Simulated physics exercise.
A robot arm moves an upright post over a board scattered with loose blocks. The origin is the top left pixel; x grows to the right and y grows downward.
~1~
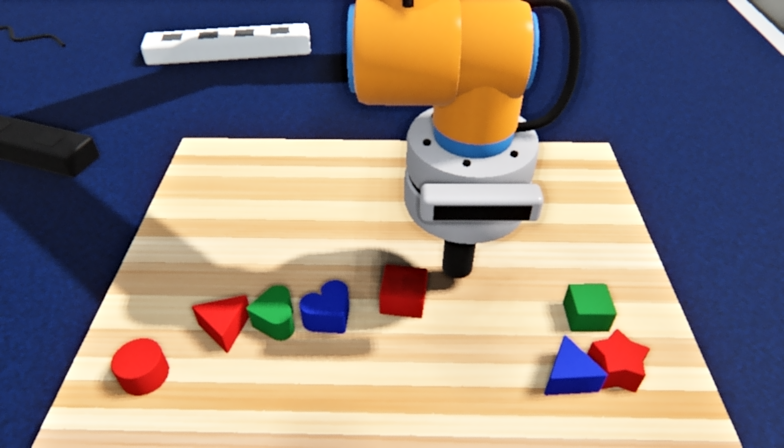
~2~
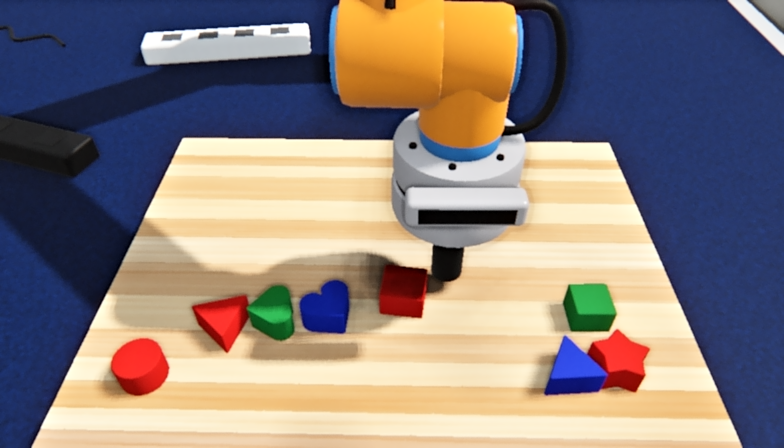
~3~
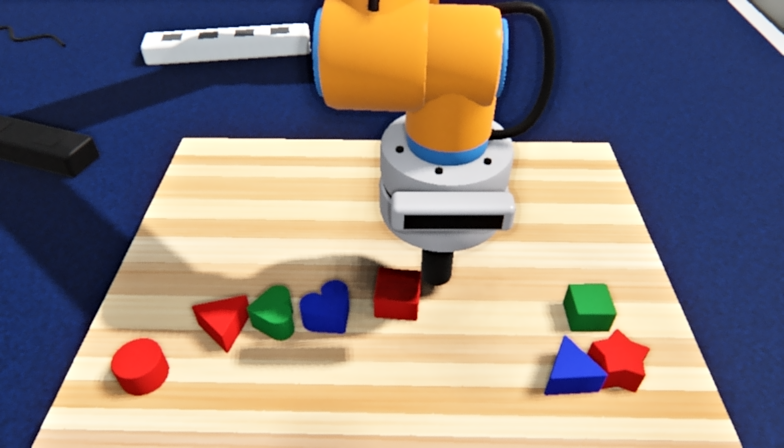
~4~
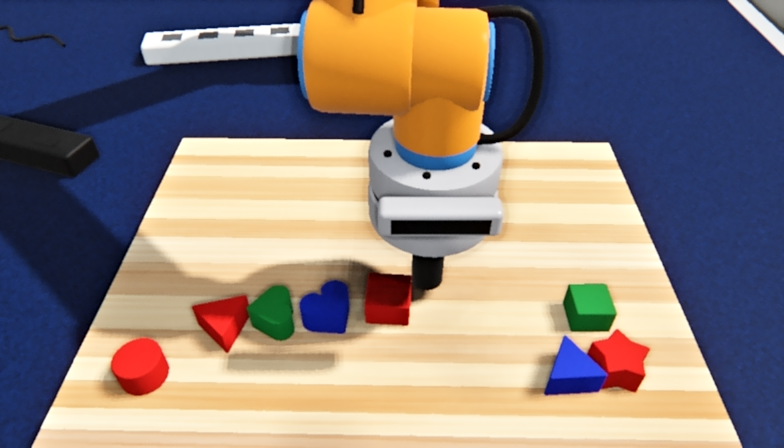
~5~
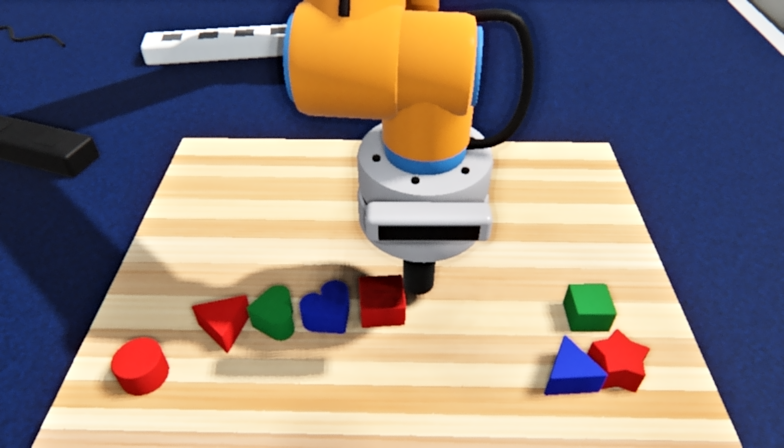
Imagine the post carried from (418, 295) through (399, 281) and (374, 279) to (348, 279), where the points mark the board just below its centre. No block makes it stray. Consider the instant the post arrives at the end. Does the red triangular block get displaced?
No.
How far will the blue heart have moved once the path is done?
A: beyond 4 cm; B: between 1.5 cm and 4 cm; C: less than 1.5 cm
I'll go with B - between 1.5 cm and 4 cm.
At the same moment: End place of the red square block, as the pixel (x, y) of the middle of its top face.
That would be at about pixel (354, 290).
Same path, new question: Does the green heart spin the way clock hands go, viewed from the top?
Yes, that is what happens.
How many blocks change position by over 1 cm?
The number is two.
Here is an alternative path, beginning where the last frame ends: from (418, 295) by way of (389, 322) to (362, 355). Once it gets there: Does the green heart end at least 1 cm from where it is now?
Yes - that is the case.
What follows on the original path. Halfway along, post at (386, 268); blue heart at (319, 305); red square block at (367, 288), turned 40° anticlockwise.
At the end, post at (347, 267); red triangular block still; green heart at (267, 307), turned 30° clockwise; blue heart at (306, 320); red square block at (354, 290), turned 75° anticlockwise.
